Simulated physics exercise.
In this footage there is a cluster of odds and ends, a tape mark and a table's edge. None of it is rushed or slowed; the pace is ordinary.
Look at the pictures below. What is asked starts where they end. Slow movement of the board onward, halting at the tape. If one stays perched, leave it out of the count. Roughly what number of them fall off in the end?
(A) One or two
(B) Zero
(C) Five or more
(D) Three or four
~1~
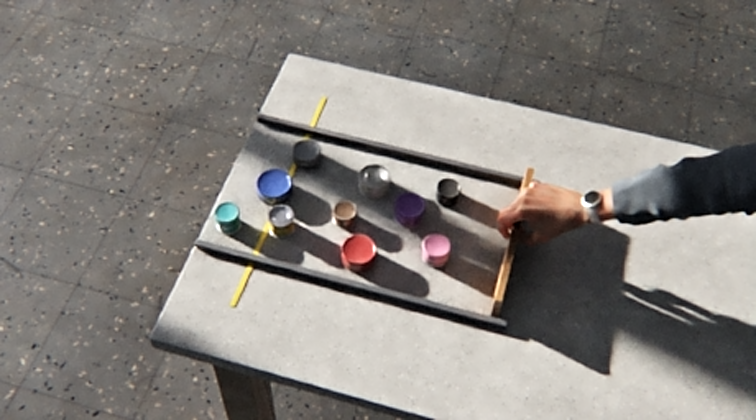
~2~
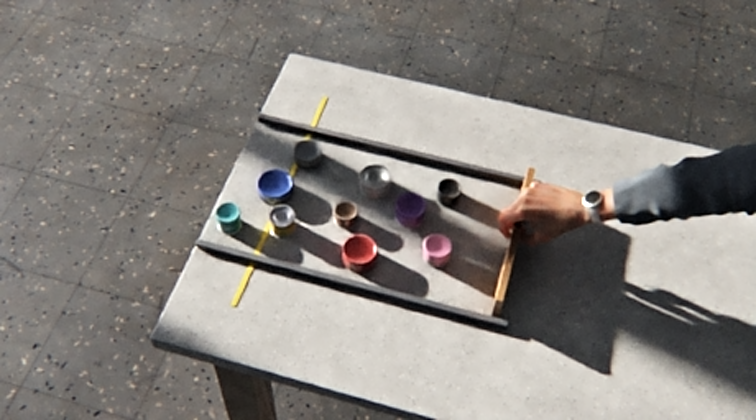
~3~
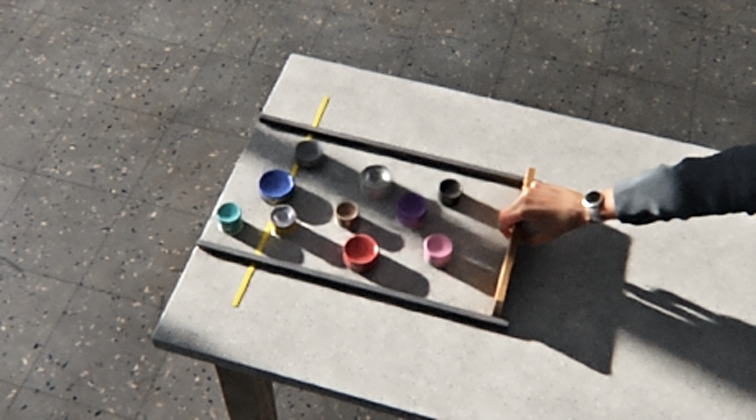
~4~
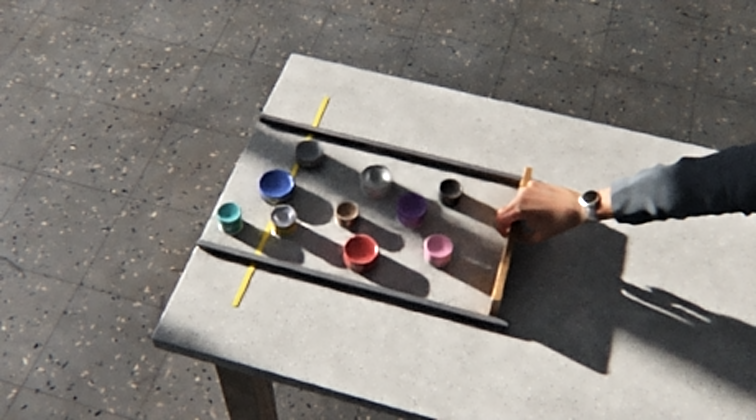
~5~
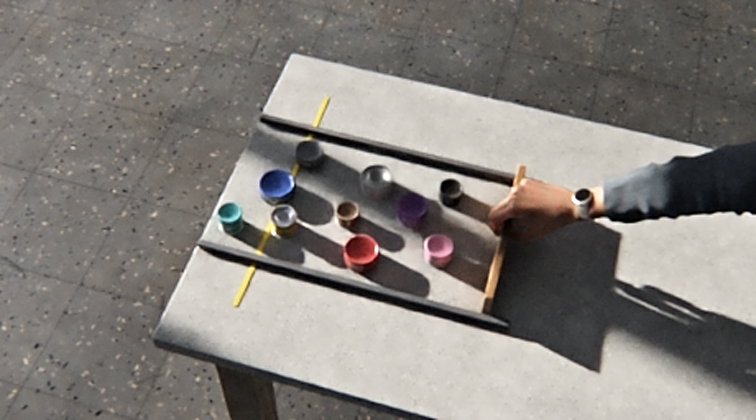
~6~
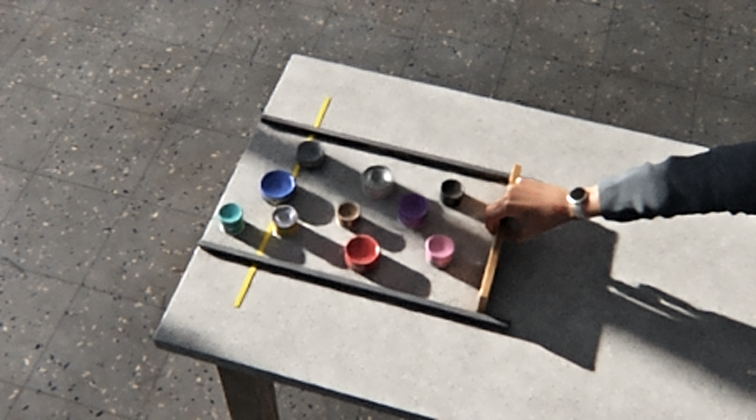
Option B: Zero.
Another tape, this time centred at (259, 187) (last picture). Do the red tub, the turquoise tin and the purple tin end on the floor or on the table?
Red tub stays put, turquoise tin goes off, purple tin stays put.
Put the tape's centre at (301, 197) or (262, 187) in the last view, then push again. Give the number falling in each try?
That would be 0, then 4.
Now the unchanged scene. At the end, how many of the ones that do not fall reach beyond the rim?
Overhanging ones - 2.
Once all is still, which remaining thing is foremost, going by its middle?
That's the turquoise tin.
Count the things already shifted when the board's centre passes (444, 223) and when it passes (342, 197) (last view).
The number moved is 2 and then 7.
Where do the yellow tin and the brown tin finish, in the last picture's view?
The yellow tin at (236, 211), the brown tin at (255, 192).
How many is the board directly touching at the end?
Counting them up gives 4.
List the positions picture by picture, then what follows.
The first picture shows turquoise tin (228, 218); blue tub (274, 187); grey tub (307, 154); board (513, 240); tape (282, 193).
The second picture shows blue tub (275, 187); brown tin (346, 215).
The third picture shows grey tub (309, 155); board (514, 240).
The fourth picture shows turquoise tin (230, 219); yellow tin (284, 222).
The fifth picture shows blue tub (277, 187); black tub (451, 193).
The sixth picture shows turquoise tin (231, 219); blue tub (278, 188); grey tub (310, 155); board (500, 237); tape (286, 193).
Soon after, none off yet; turquoise tin at rest near (231, 219); blue tub at rest near (278, 188); grey tub at rest near (310, 155).
After that, none off yet; turquoise tin at rest near (231, 219); blue tub moving near (271, 184); grey tub displaced about its own width near (290, 145).
In the end, the number that fall off is zero.
